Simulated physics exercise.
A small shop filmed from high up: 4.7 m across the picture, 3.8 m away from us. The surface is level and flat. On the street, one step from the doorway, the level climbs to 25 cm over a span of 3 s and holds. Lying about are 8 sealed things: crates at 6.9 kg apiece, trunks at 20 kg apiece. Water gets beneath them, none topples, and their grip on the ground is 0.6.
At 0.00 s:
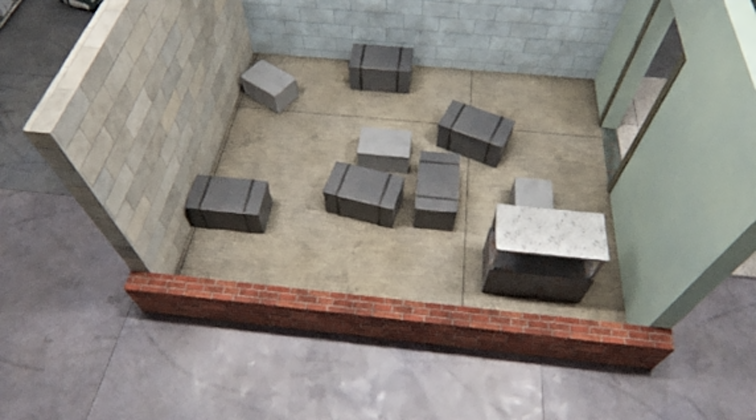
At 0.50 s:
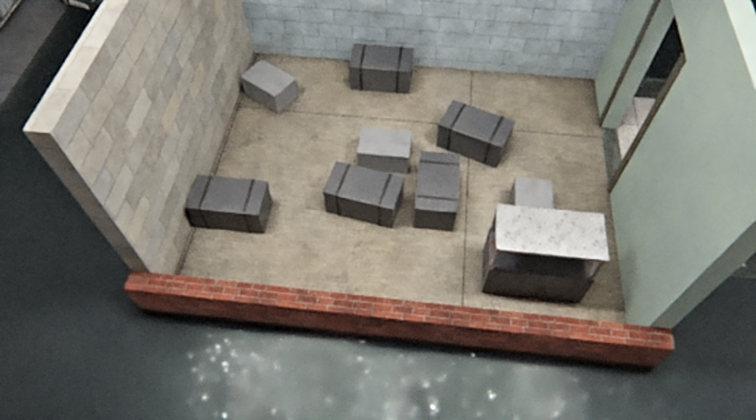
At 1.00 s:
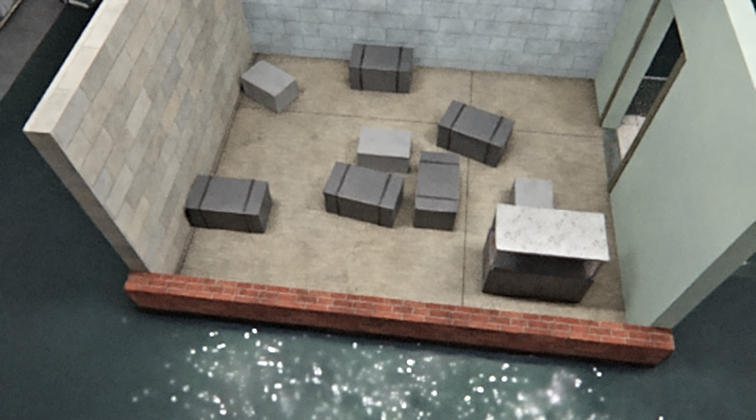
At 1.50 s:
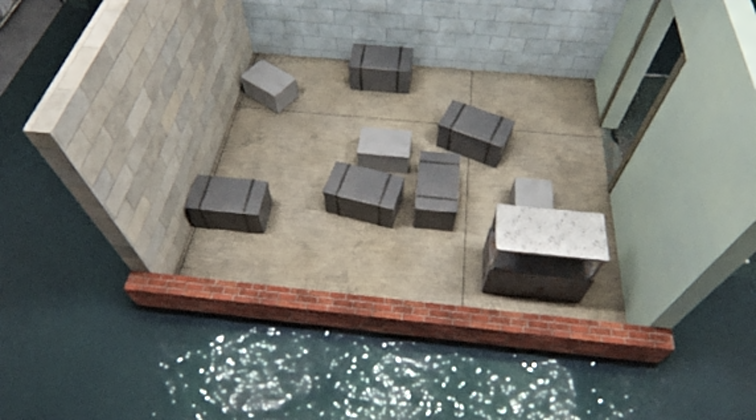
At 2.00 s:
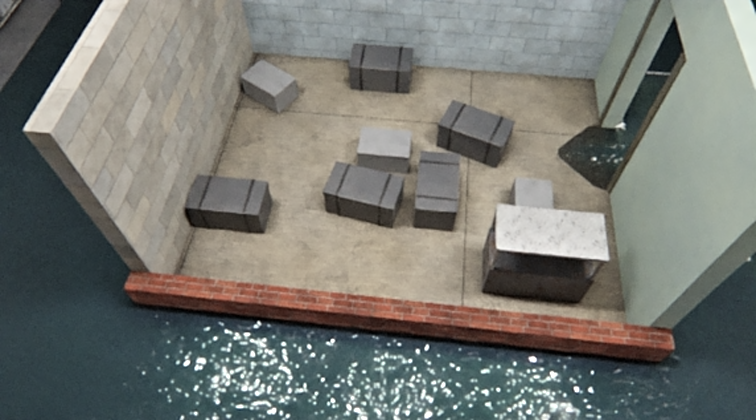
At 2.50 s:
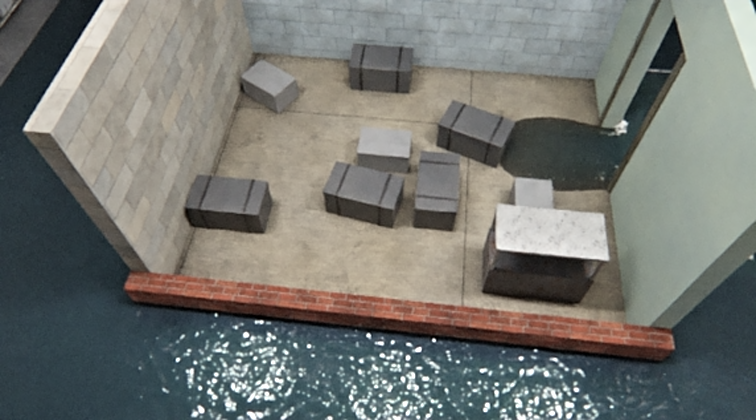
Dark water covering the street outside a small walled shop, then spreading through the right-hand doorway across the floor toward motionless boxes.
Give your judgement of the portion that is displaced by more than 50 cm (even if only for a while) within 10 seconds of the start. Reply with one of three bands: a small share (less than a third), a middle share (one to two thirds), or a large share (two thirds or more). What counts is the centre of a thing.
A large share, two thirds or more.
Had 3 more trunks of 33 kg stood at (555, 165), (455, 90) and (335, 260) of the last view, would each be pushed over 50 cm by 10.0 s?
In order: Farther; farther; not as far.
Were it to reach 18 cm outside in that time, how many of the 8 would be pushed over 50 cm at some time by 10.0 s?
Then the count would be 4.
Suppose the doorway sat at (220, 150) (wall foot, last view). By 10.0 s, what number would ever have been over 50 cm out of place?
The count would be 4.
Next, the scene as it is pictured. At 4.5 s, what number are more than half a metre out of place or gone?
Tally: 1.
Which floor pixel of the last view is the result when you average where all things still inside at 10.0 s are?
Centre of the remaining things: Roughly (305, 209).
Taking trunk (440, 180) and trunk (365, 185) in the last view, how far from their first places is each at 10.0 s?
30 cm, 10 cm.
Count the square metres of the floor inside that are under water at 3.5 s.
Somewhere about 4.5 m2, give or take.
After 3.5 s 0 of 8 are over 50 cm from their spots; 0 afloat.
After 4.5 s 1 of 8 are over 50 cm from their spots; 1 afloat.
After 7.0 s 4 of 8 are over 50 cm from their spots; 5 afloat.
After 10.0 s 6 of 8 are over 50 cm from their spots, and 6 have been at some point; 8 afloat.
